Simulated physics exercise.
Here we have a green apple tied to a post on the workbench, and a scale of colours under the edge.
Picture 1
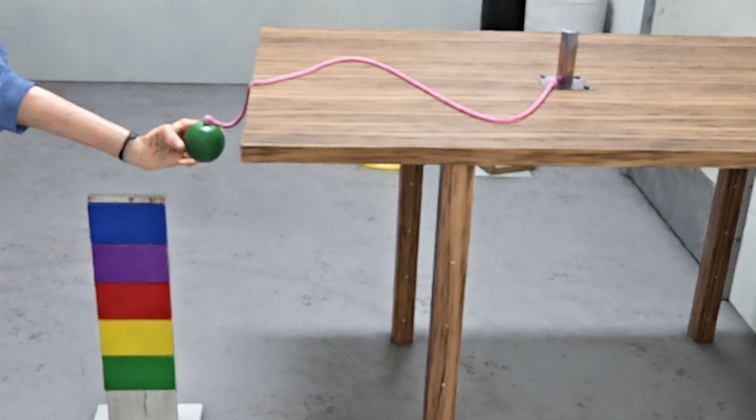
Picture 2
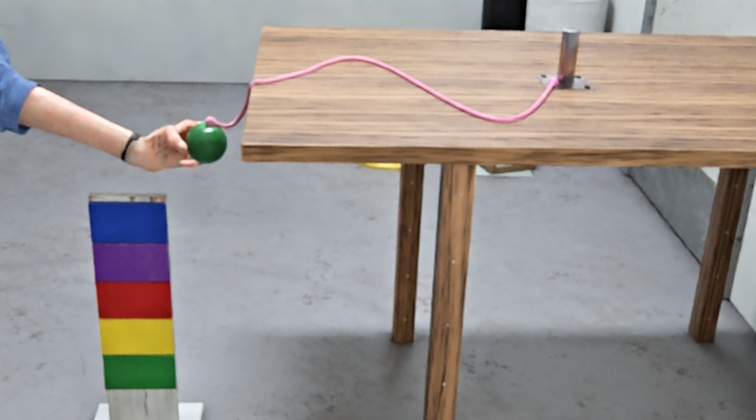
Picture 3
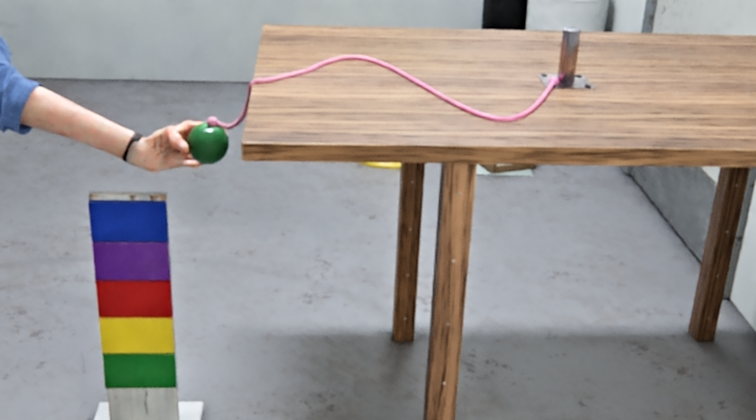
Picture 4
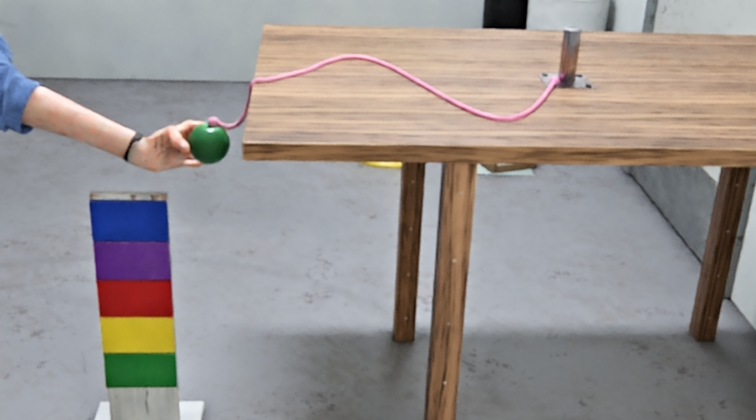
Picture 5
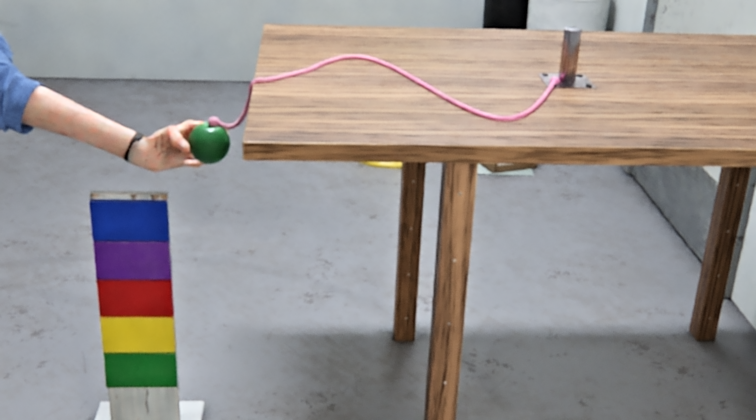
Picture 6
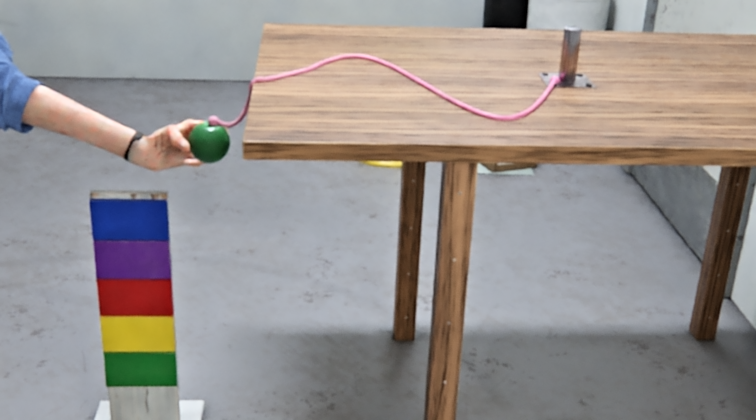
A hand holding a green ball on a pink cord almost still beside a wooden table, near a colour-banded upright board.
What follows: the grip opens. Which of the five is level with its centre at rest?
Its centre hangs level with the green band.
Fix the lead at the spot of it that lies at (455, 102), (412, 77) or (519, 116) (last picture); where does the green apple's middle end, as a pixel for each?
About (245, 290), (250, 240) and (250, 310).
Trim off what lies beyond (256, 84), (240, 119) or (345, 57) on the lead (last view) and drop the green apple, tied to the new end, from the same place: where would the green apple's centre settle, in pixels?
The places are (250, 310), (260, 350) and (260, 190).
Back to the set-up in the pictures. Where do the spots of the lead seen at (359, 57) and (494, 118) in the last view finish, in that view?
Near (251, 167) and (405, 84).
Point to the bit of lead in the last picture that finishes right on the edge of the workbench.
At (405, 73), roughly.
Early on, apple near (270, 370); level with green.
Midway, apple near (242, 372); level with green.
Finally, apple near (263, 377); level with green. Its middle rests at the green band.
